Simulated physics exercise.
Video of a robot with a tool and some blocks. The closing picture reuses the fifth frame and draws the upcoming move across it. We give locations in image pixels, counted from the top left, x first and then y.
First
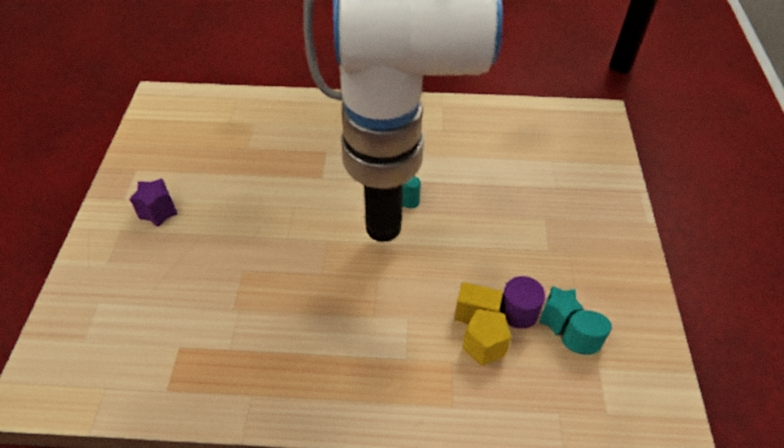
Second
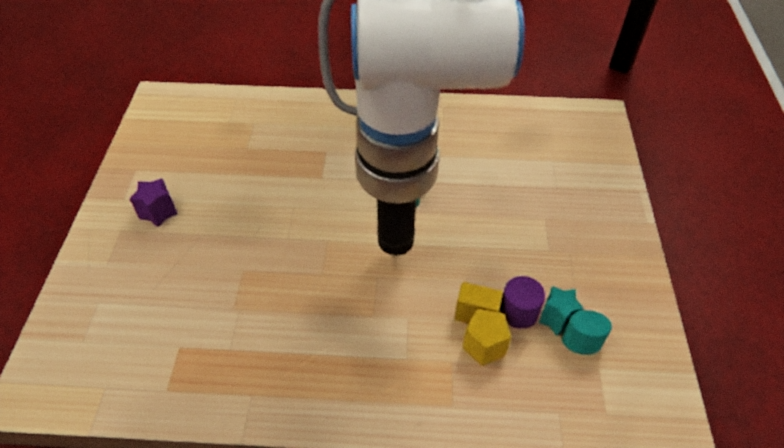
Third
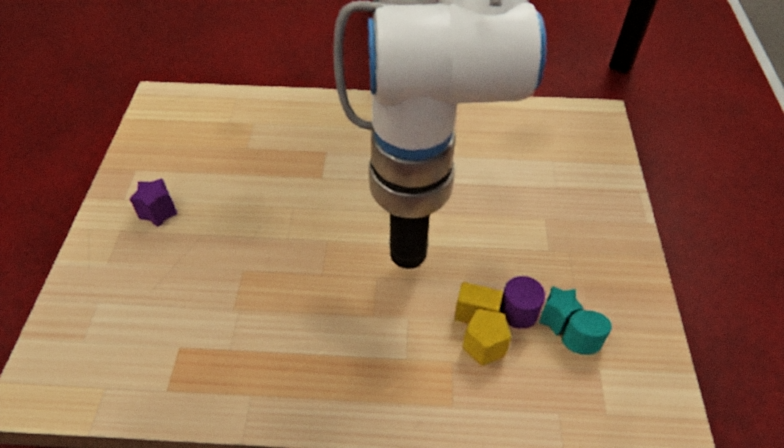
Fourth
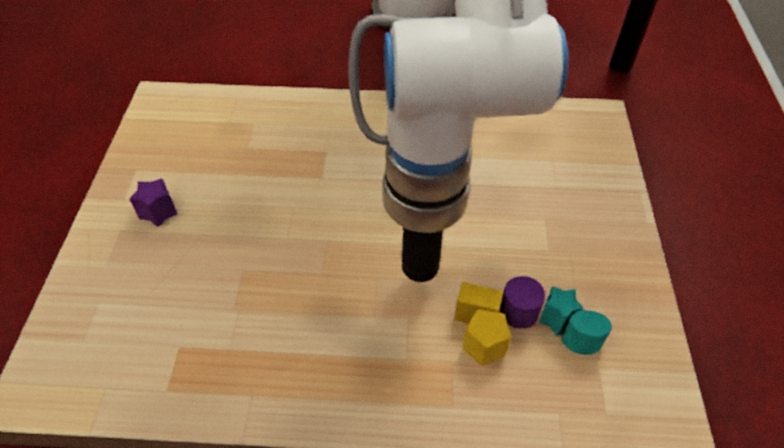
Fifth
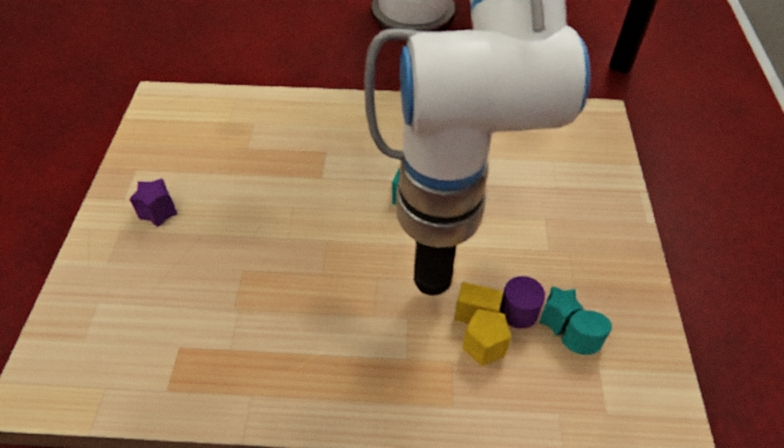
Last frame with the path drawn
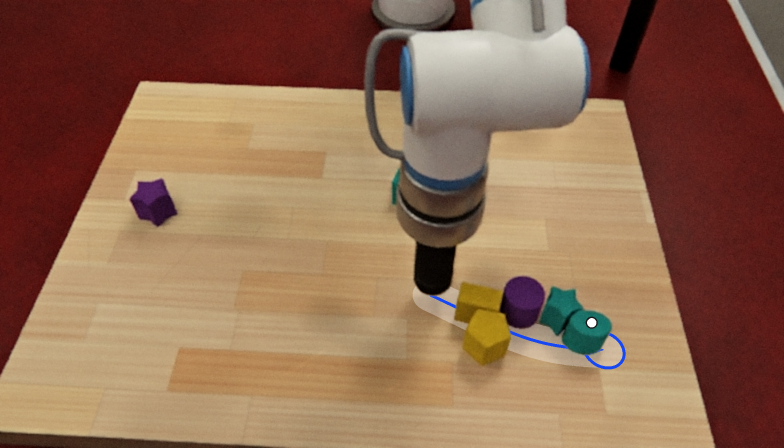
On a light wooden table, a white robot arm with a black cylindrical tool moves a short way down and to the right, nearing a cluster of yellow, purple and turquoise blocks, while all the blocks stay still.
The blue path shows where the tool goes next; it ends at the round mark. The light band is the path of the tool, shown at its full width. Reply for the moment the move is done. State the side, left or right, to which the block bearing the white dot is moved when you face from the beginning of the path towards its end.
Facing from start to end, it shifts left.
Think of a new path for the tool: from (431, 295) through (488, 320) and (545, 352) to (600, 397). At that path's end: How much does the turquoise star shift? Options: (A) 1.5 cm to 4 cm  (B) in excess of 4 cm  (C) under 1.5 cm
A
The line goes from (431, 295) over (512, 333) to (604, 350); the dot is on the turquoise oval block.
What follows on the original path. One third of the way, tool at (489, 307); yellow rectangular block at (530, 318); yellow pentagonal block at (498, 340), turned 30° clockwise; purple circular block at (550, 294); turquoise star at (591, 302), turned 15° clockwise; turquoise oval block at (609, 327), turned 15° clockwise.
Two thirds of the way, tool at (548, 329); yellow rectangular block at (591, 345), turned 20° clockwise; yellow pentagonal block at (510, 349), turned 85° clockwise; purple circular block at (562, 292); turquoise star at (600, 297), turned 50° clockwise; turquoise oval block at (609, 327), turned 10° clockwise.
At the end, tool at (612, 336); yellow rectangular block at (638, 370), turned 65° clockwise; yellow pentagonal block at (510, 349), turned 85° clockwise; purple circular block at (564, 292); turquoise star at (600, 296), turned 50° clockwise; turquoise oval block at (655, 330), turned 15° clockwise.
